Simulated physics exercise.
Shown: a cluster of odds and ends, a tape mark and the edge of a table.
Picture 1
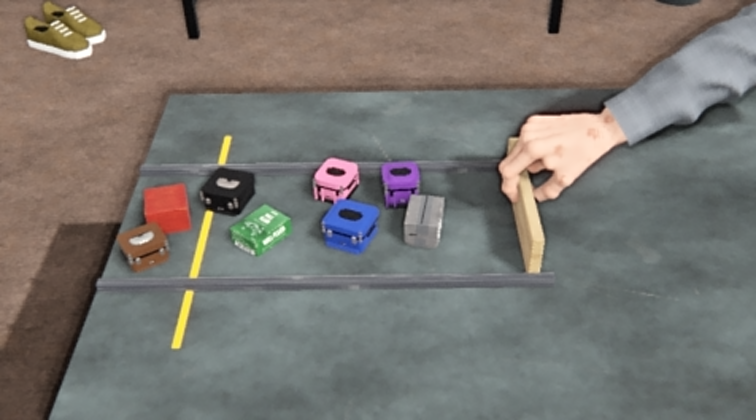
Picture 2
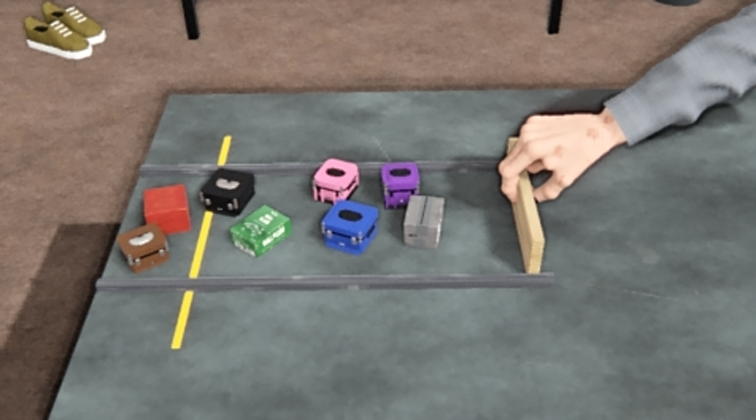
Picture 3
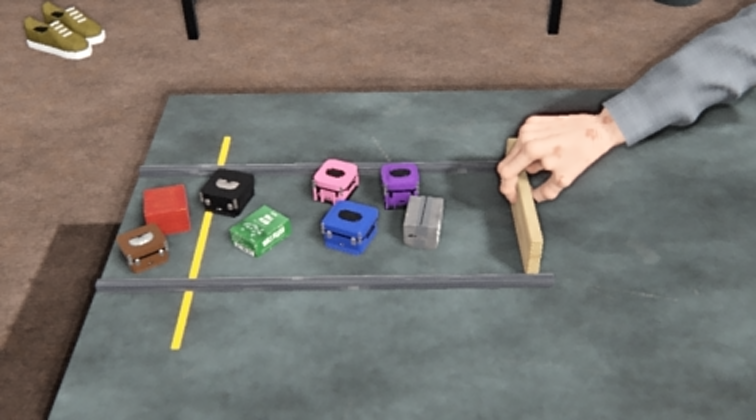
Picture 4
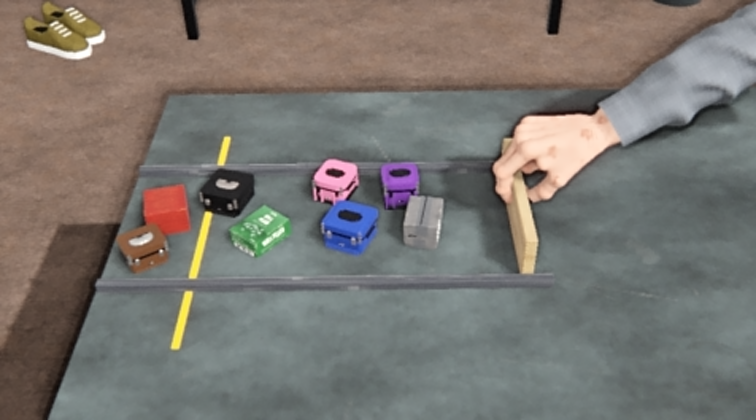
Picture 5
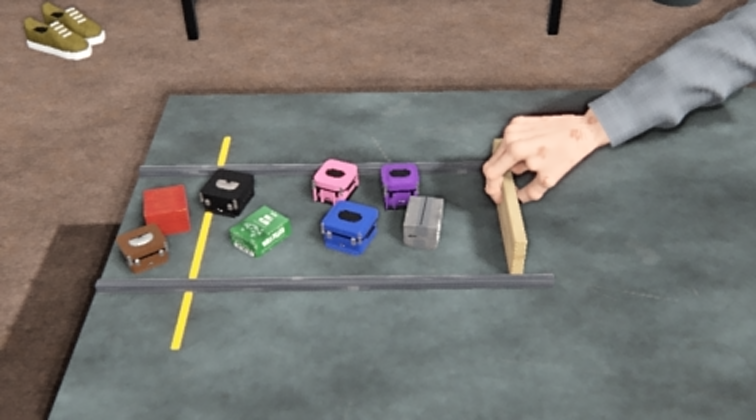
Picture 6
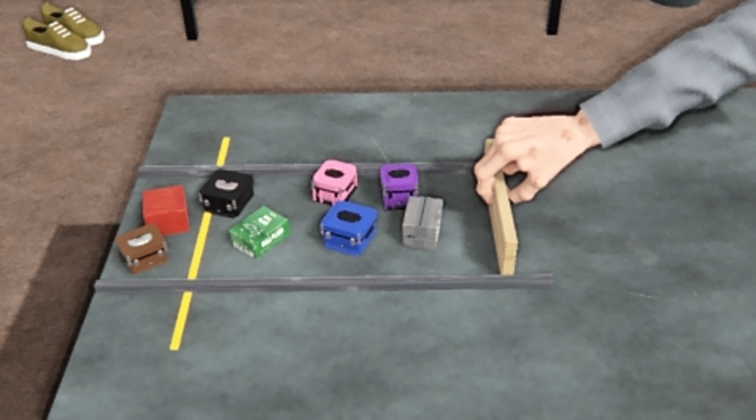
On a dark tabletop, a hand slides an upright wooden board slightly left toward small colourful cases and boxes that stay still.
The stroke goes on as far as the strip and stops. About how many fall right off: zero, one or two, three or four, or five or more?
The count that falls off is between three and four.
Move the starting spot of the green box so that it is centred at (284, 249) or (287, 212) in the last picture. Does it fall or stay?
Taking the two spots in turn, it stays put and then stays put.
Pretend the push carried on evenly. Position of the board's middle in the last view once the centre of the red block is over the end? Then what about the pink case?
The middle is at (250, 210) when it's the red block, and at (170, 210) when it's the pink case.
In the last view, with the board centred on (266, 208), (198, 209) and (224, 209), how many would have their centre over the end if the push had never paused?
The counts would come out as 0, 4 and 2.
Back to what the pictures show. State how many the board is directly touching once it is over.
Result: 2 in all.
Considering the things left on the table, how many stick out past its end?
Overhang count: 0.
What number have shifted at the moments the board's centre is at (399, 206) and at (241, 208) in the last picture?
Counting first: 3, next 8.
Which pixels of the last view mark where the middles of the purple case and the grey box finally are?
Same order as the question: First (192, 189), second (183, 227).
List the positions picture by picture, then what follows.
Brown case (144, 248); red block (167, 210); black case (229, 192); board (523, 203); tape (206, 226), in the first frame.
Red block (167, 210); purple case (400, 186), in the second frame.
Black case (229, 194); grey box (423, 222), in the third frame.
Brown case (144, 250); board (517, 204), in the fourth frame.
Red block (167, 211); pink case (336, 183), in the fifth frame.
Brown case (143, 250); red block (166, 211); black case (228, 194); board (498, 205); tape (204, 227), in the sixth frame.
Soon after, none off yet; brown case at rest near (143, 250); red block at rest near (166, 211); black case at rest near (228, 194).
Then, none off yet; brown case at rest near (143, 250); red block moving near (161, 211); black case moved a little near (208, 197).
At rest, the number that fall off is three or four; fallen, green box, black case, red block and brown case.
